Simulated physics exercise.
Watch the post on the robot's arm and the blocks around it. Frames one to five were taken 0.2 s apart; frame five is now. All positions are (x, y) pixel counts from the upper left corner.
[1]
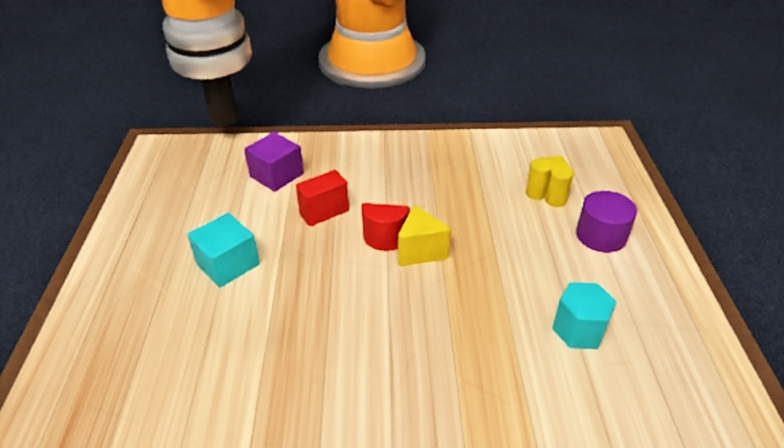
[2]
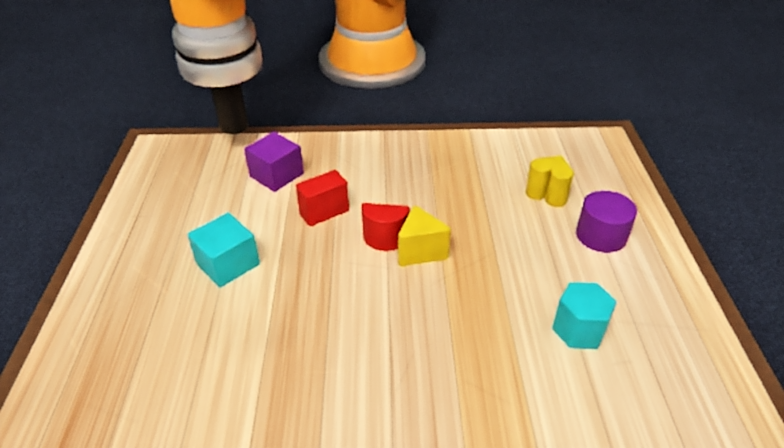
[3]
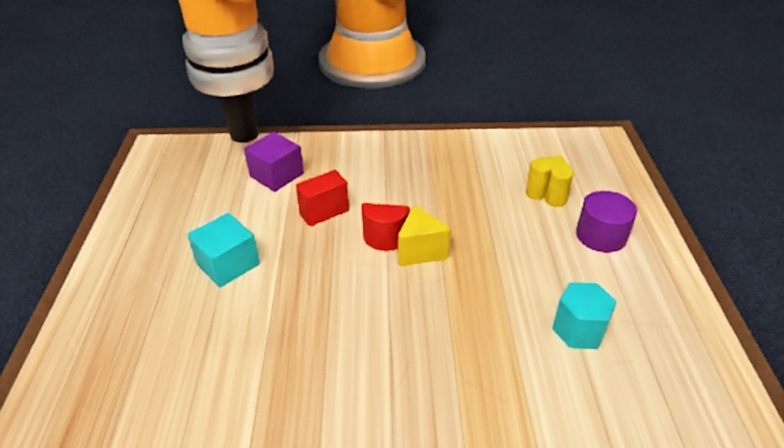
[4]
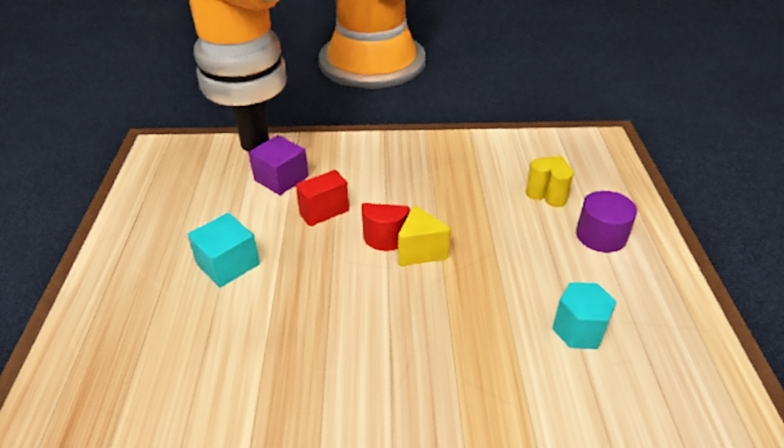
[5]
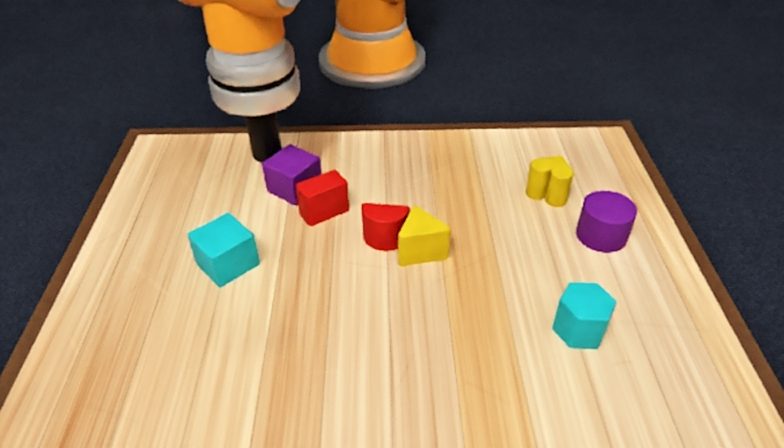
Robot arm's black post moving right and toward the viewer, nudging a purple cube a short way up to a red block.
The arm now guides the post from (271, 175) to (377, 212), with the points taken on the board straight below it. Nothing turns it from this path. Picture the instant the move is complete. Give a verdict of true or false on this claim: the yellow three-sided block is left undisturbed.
True - the claim holds.
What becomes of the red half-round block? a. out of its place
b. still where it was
My answer is option a.
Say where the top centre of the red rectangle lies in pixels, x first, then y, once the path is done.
The middle of its upper face will lie at (344, 230).
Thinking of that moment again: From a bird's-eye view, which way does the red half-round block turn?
I'd predict that, seen from above, the red half-round block rotates counter-clockwise.
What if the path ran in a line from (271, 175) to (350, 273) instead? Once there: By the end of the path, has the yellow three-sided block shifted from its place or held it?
It is shoved along.
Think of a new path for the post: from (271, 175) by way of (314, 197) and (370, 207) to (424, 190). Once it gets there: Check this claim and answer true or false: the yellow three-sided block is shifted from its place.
Answer: True.
The first path, step by step. One third of the way, post at (302, 166); purple square block at (321, 176), turned 20° clockwise; red rectangle at (335, 196).
Two thirds of the way, post at (338, 179); purple square block at (349, 194), turned 55° clockwise; red rectangle at (345, 218), turned 30° clockwise; red half-round block at (386, 224), turned 65° anticlockwise.
At the end, post at (376, 192); purple square block at (363, 207), turned 75° clockwise; red rectangle at (344, 230), turned 55° clockwise; red half-round block at (388, 229), turned 75° anticlockwise; yellow three-sided block unmoved.
